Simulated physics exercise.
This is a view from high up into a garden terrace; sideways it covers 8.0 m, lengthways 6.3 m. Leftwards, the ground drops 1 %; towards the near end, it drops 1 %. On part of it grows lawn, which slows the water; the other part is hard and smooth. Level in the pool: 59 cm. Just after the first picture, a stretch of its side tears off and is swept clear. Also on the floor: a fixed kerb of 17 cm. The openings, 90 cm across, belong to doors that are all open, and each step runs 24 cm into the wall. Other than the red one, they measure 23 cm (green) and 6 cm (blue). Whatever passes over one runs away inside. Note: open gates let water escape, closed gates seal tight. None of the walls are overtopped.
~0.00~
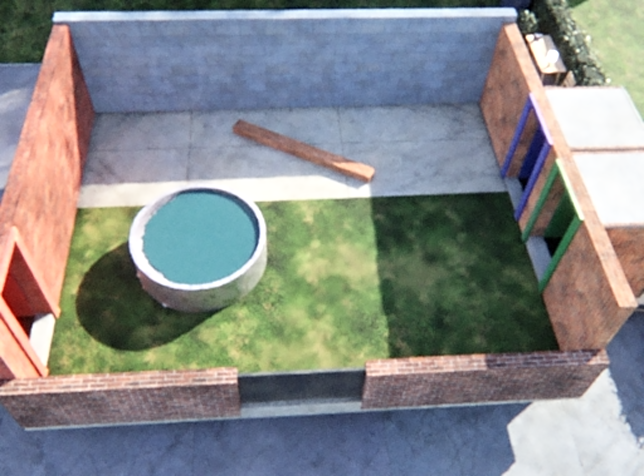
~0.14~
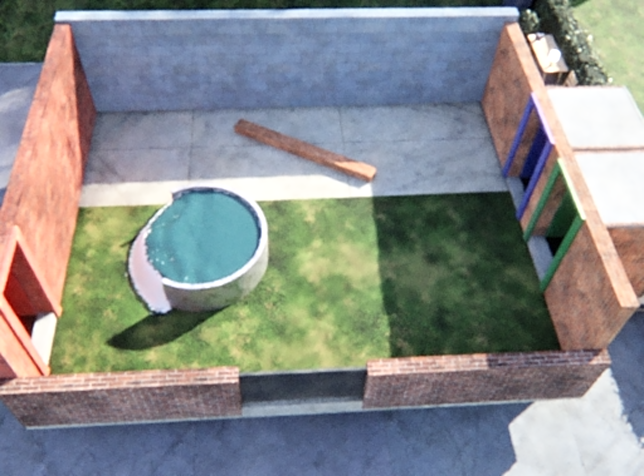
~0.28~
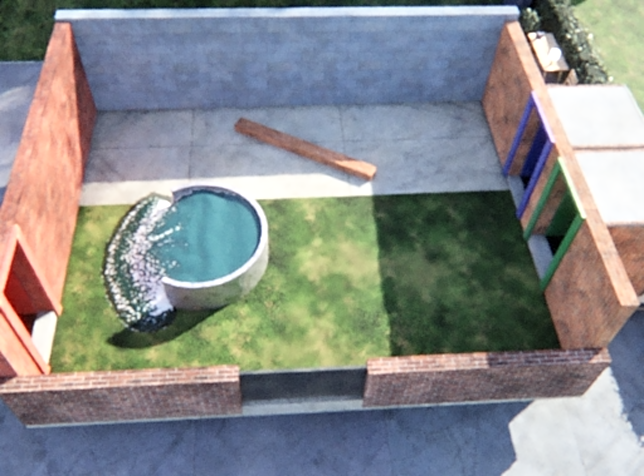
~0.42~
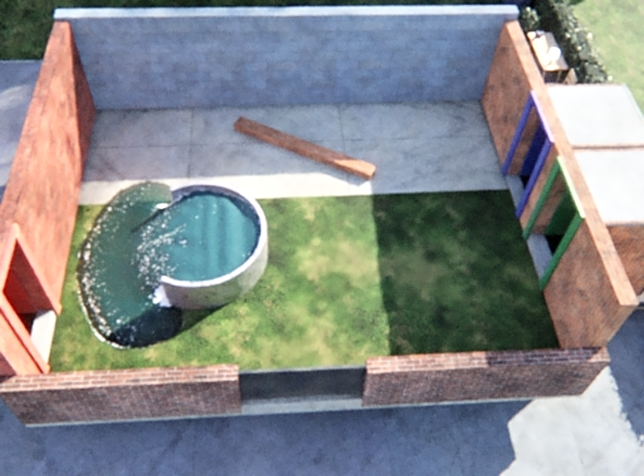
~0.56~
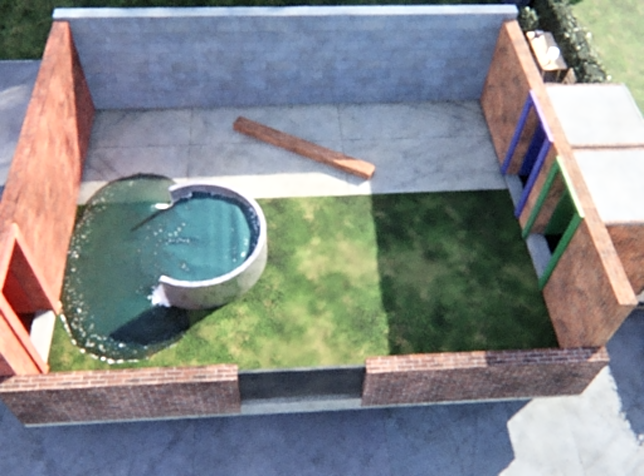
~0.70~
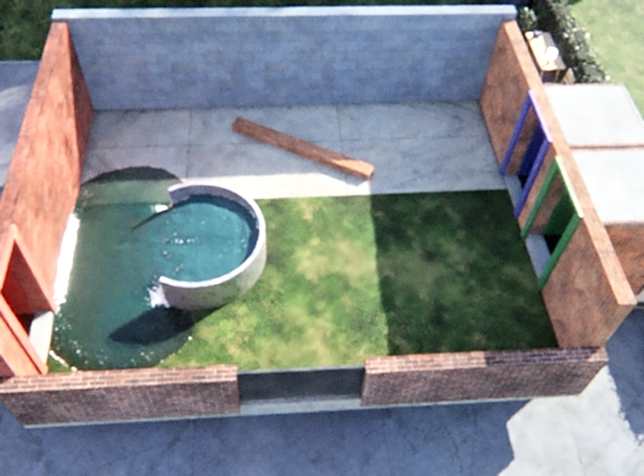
The video shows a round pool in a walled garden losing a stretch of its left side, and water pouring through the gap, spreading across the lawn to the left wall and reaching the red door.
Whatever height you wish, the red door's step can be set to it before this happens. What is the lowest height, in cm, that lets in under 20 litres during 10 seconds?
About 18 cm.
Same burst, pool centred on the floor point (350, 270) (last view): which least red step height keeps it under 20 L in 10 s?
In that case about 15 cm.
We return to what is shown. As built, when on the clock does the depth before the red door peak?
It peaks at about 1.4 s.
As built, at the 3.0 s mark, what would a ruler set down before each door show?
Door depths (cm): Green = 0, blue = 0, red = 18.
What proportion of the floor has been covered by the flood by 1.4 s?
20 %.
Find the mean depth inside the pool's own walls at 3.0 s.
I'd put it near 11 cm.
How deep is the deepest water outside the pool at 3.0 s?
It gets to close to 28 centimetres there.
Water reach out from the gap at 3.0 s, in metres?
Around 4.0 m out.
After 1.4 s water covers 20 % of the floor, deepest (40 cm) near (64, 270); 24 cm at the red door, 2 litres in over its 19 cm step.
After 3.0 s water covers 30 % of the floor, deepest (28 cm) near (39, 402); 18 cm at the red door, 13 litres in over its 19 cm step.
After 10.0 s water covers 85 % of the floor, deepest (8 cm) near (39, 402); 8 cm at the red door, 16 litres in over its 19 cm step.
At the red door as built, the water arrived by 0.7 s and peaked near 24 cm at 1.4 s.
Run again over the same 10 s with other heights there, 37 litres in over 16 cm, 6 litres over 22 cm. The limit of 20 litres is kept from about 18 cm up.
